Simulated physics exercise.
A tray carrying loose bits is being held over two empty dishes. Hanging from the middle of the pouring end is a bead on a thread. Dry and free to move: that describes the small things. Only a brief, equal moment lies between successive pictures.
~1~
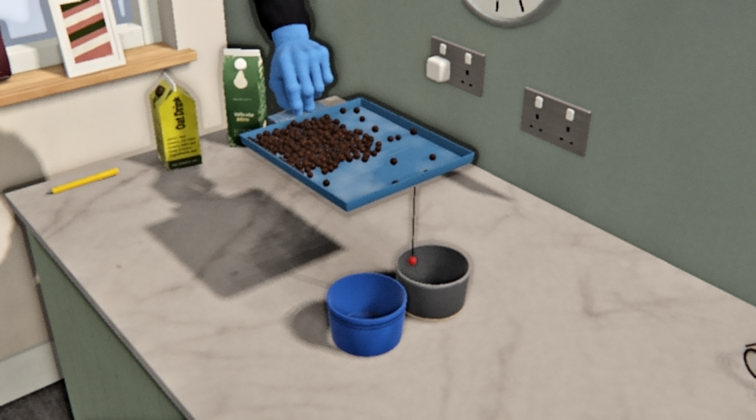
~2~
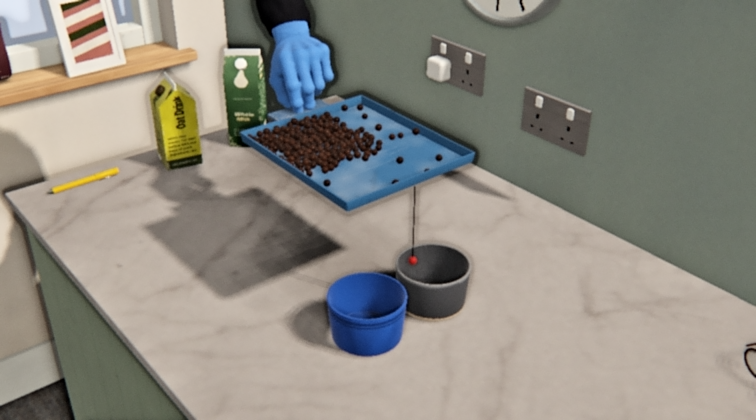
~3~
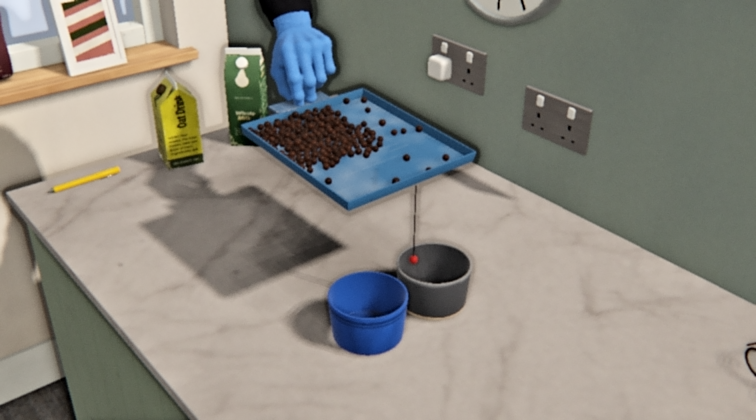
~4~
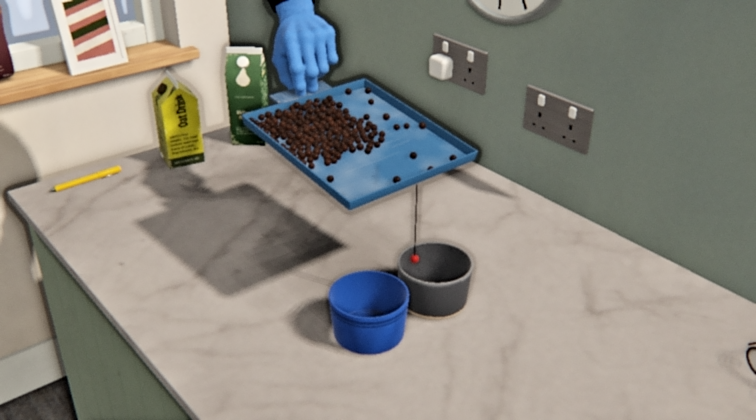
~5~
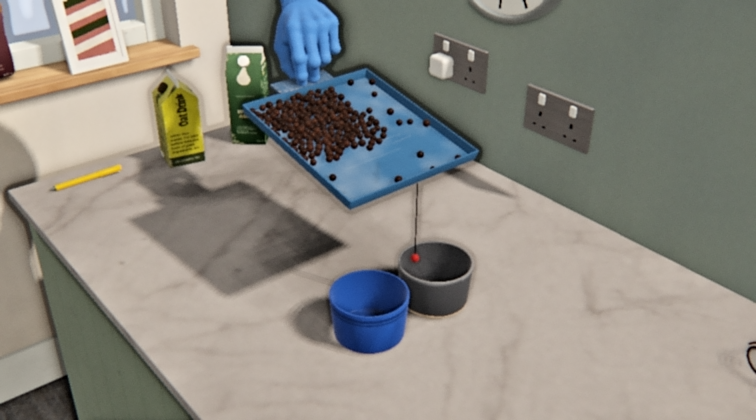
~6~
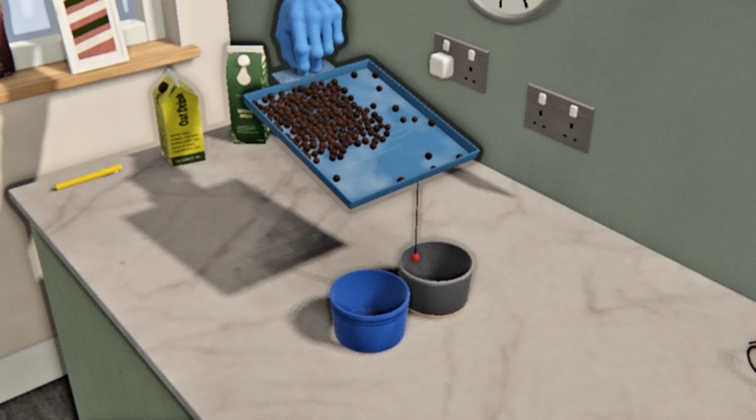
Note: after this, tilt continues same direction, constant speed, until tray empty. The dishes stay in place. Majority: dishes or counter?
Counter.
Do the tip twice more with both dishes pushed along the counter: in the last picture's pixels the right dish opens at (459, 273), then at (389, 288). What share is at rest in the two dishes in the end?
In turn 80 and 30 in a hundred.
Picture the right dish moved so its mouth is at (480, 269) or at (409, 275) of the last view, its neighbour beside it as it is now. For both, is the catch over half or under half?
Result - try one, past the halfway mark; try two, below the halfway mark.
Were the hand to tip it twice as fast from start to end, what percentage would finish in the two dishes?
That works out at about 20 percent.
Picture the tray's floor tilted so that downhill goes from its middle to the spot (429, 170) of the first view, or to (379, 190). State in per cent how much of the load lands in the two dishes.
In turn, 30 percent and then 80 percent.
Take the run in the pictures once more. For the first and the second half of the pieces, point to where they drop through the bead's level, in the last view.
About (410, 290) to begin with, then about (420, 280).
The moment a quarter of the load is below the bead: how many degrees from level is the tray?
Around 80 degrees of turn.
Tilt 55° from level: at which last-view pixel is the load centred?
(395, 175).
Just after the last frame, tray tipped steeply; the larger part on the tray; just a few in the left dish; just a few in the right dish; about a tenth outside both; about a tenth in the air.
A moment on, tray tipped right over; roughly a third on the tray; about a tenth in the left dish; about a tenth in the right dish; roughly a third outside both; roughly a quarter in the air.
Further on, tray tipped past a quarter turn; roughly a quarter in the left dish; about a tenth in the right dish; roughly two thirds outside both.
When it is over, tray tipped past a quarter turn; roughly a quarter in the left dish; about a tenth in the right dish; roughly two thirds outside both.
